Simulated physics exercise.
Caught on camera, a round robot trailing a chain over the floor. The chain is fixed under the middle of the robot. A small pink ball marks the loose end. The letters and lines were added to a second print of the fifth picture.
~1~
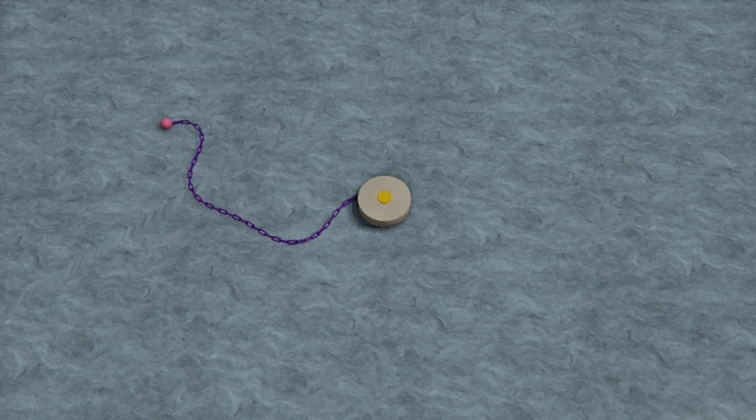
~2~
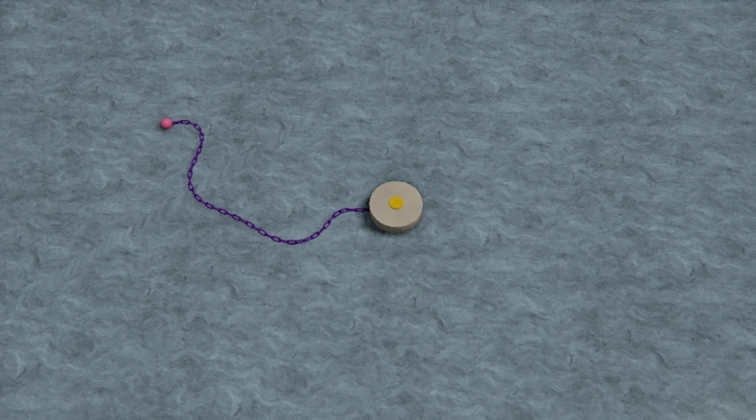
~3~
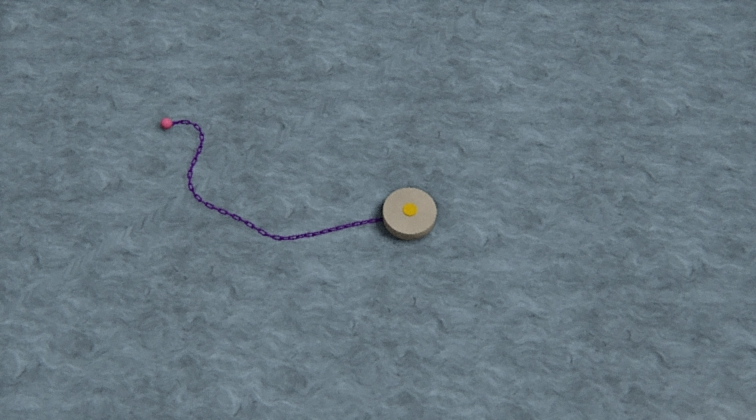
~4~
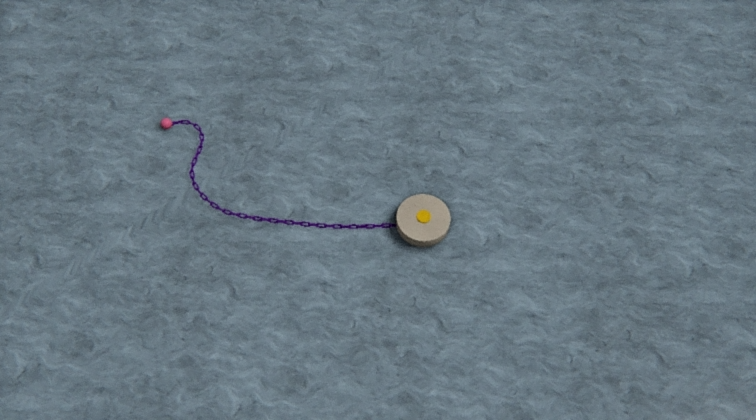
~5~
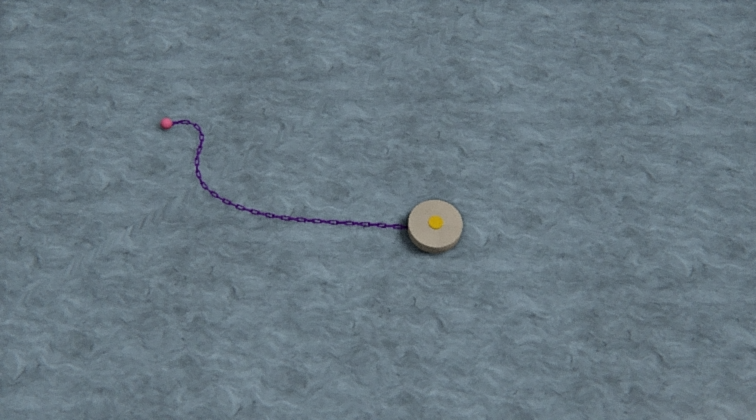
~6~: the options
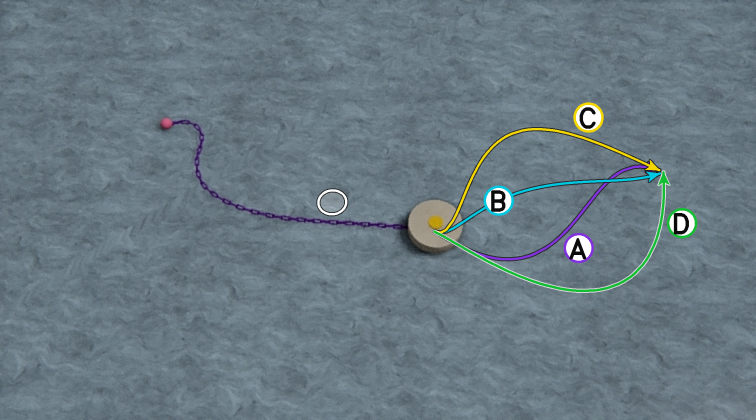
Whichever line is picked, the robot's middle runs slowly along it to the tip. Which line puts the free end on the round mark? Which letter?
D.
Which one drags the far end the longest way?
Route D.
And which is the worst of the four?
Route C.
On the marked copy, A from (434, 231) via (564, 233) to (659, 170); B from (434, 231) via (545, 186) to (660, 174); C from (434, 231) via (512, 134) to (659, 170); D from (434, 231) via (601, 290) to (663, 172); the ring at (332, 202).
With D. Early on, robot (554, 283), middle of the chain (372, 221), free end (220, 155).
Further on, robot (658, 240), middle of the chain (467, 242), free end (300, 188).
At the end, robot (667, 167), middle of the chain (507, 227), free end (332, 200); the free end is on the ring.
As for the rest, A leaves the free end at (318, 186); B leaves the free end at (318, 170); C leaves the free end at (321, 151).
